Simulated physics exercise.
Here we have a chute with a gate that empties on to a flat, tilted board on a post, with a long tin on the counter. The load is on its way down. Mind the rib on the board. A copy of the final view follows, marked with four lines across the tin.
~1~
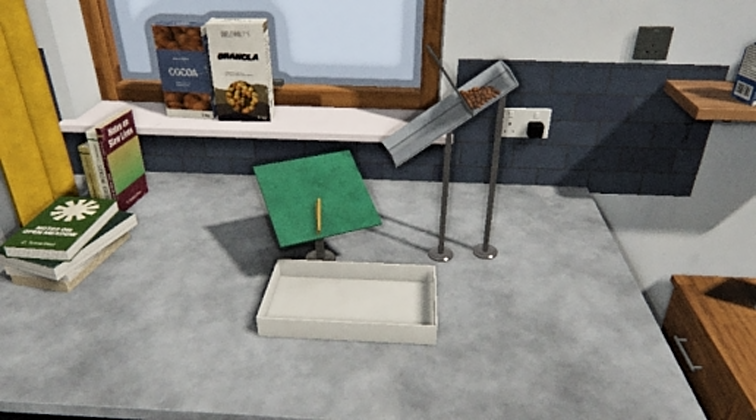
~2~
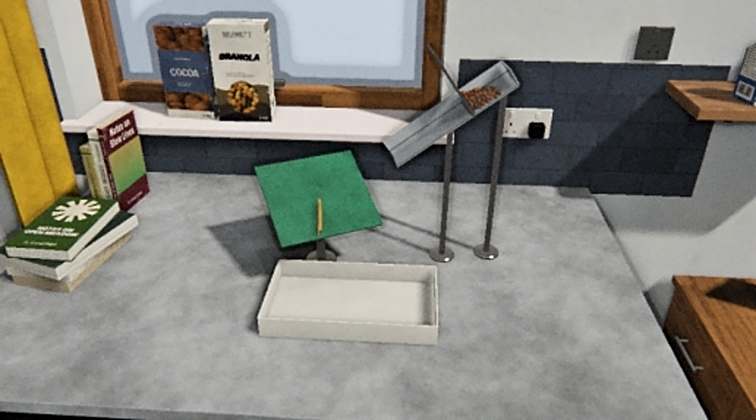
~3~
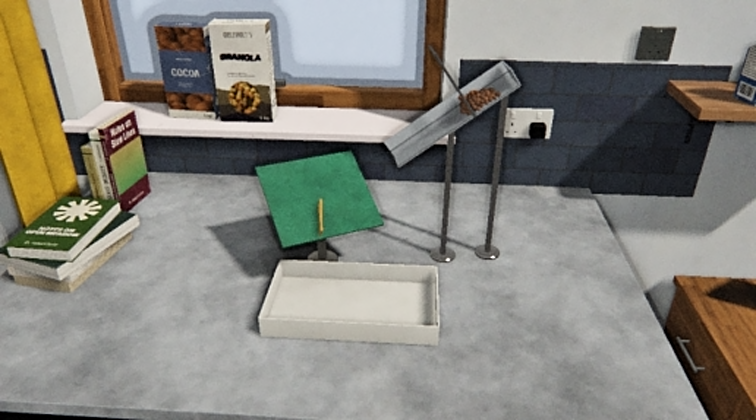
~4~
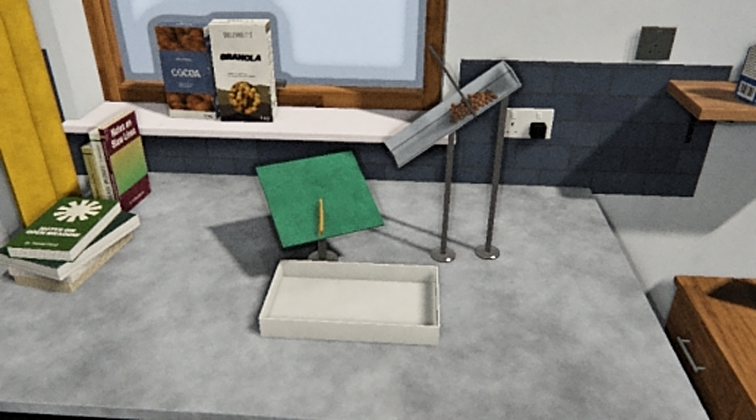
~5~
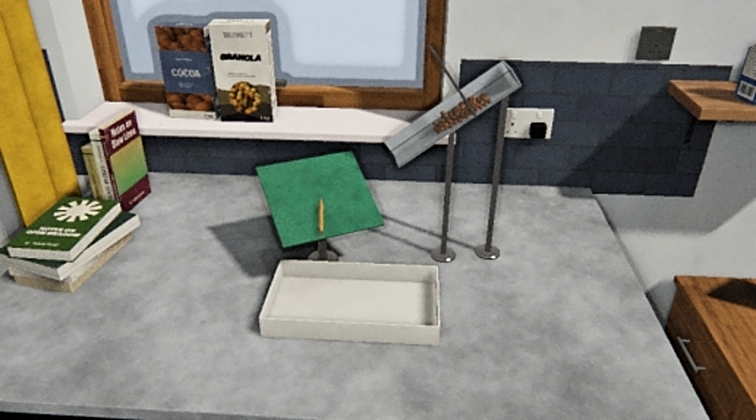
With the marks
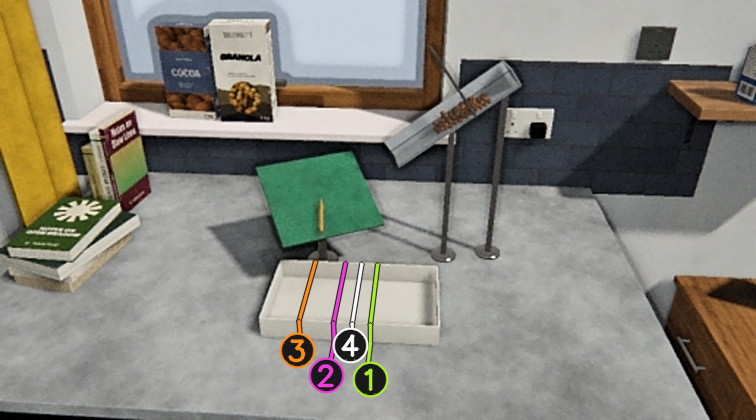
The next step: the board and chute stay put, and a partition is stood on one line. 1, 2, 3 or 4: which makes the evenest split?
2 works best here.
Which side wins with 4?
The left side.
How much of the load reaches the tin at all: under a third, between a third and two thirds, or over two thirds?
About that: Over two thirds.
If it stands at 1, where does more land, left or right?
Left.
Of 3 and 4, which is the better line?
That would be 4.
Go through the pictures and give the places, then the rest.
In the first frame, load behind the gate near (474, 97), cereal balls; lip of the chute near (394, 161), sloping gently.
In the second frame, middle of the board near (318, 195), tilted gently; middle of its low edge near (334, 235); of its high edge near (304, 158).
In the third frame, front corners of the tin near (259, 318) and (439, 327), empty; front of the load near (462, 111).
In the fourth frame, middle of the load near (470, 102); its front near (452, 121), close to a quarter of the way to the lip; rib from (321, 199) to (322, 231).
In the fifth frame, middle of the load near (461, 109); its front near (436, 129), close to half of the way to the lip.
On the marked copy, line 1 crosses the front rim at (370, 323); line 2 crosses the front rim at (333, 322); line 3 crosses the front rim at (299, 320); line 4 crosses the front rim at (352, 323).
For line 1, of what is caught, the bulk on the left of the divider, a small share on the right.
For line 2, of what is caught, close to two thirds on the left of the divider, close to a third on the right.
For line 3, of what is caught, a small share on the left of the divider, all but a few on the right.
For line 4, of what is caught, the bulk on the left of the divider, close to a quarter on the right.
